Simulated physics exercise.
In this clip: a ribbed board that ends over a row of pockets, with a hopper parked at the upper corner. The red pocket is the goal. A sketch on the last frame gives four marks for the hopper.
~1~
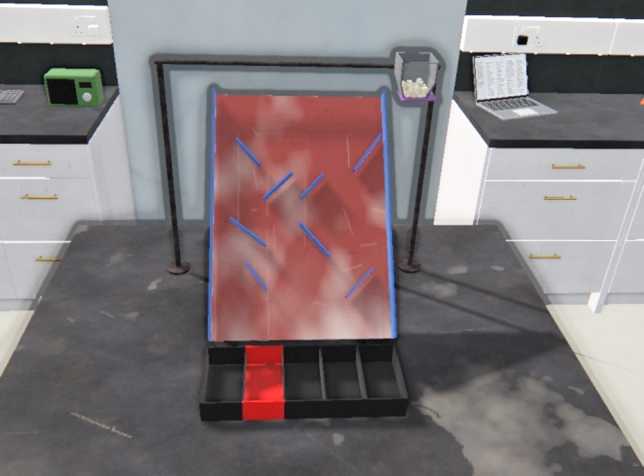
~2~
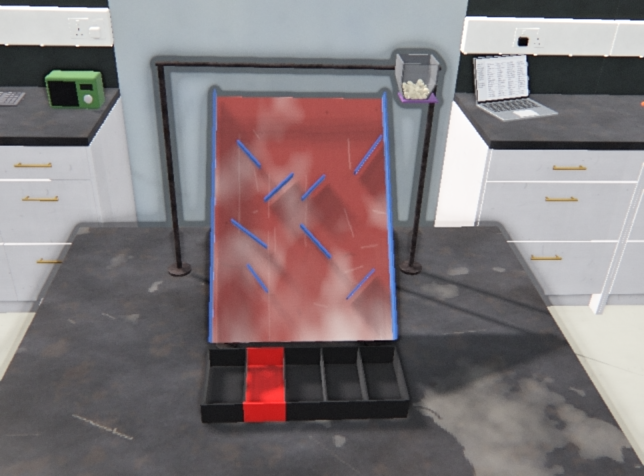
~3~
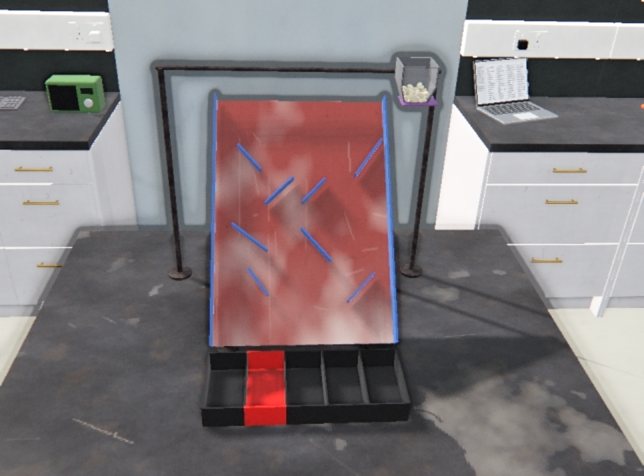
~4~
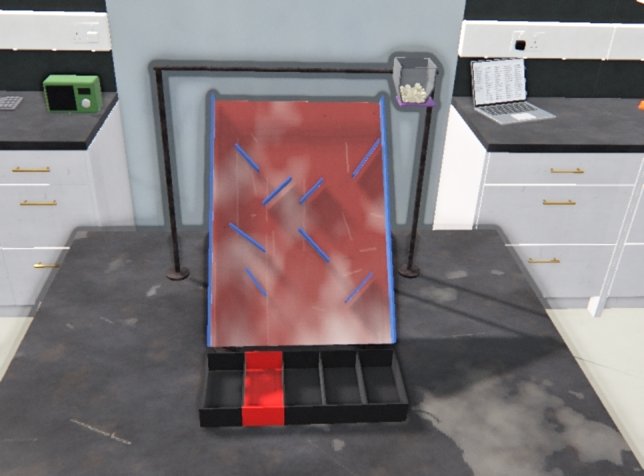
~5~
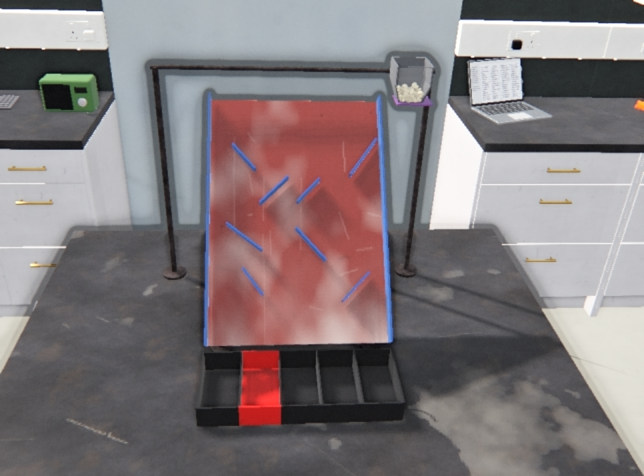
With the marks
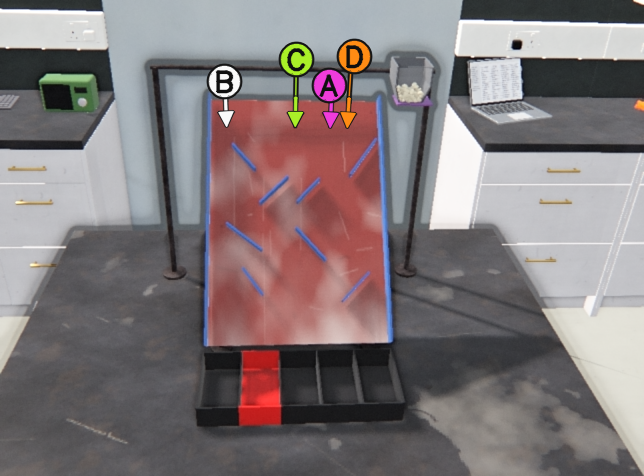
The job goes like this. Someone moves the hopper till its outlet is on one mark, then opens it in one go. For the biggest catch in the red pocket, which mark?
Take C.
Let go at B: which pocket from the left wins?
It is the first one.
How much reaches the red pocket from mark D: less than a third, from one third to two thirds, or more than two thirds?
Mark D gives less than a third.
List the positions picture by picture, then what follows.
In the first frame, hopper near (413, 88), white beans, door shut.
In the second frame, ribs (238, 140) to (260, 165), (356, 171) to (382, 135), (265, 199) to (293, 173).
In the third frame, ribs (303, 201) to (325, 178), (232, 223) to (267, 250), (301, 227) to (331, 260).
In the fourth frame, ribs (246, 268) to (266, 295), (346, 301) to (372, 273).
In the fifth frame, red pocket near (260, 414), number 2 of 5 from the left.
On the marked copy, mark A meets the board at (330, 122); mark B meets the board at (226, 121); mark C meets the board at (295, 121); mark D meets the board at (347, 122).
With A, a small share in the red pocket, all but a few in other pockets.
With B, a small share in the red pocket, the bulk in other pockets, a small share outside the box.
With C, close to half in the red pocket, close to half in other pockets, only a few held on the board, only a few outside the box.
With D, none at all in the red pocket, the whole lot in other pockets.
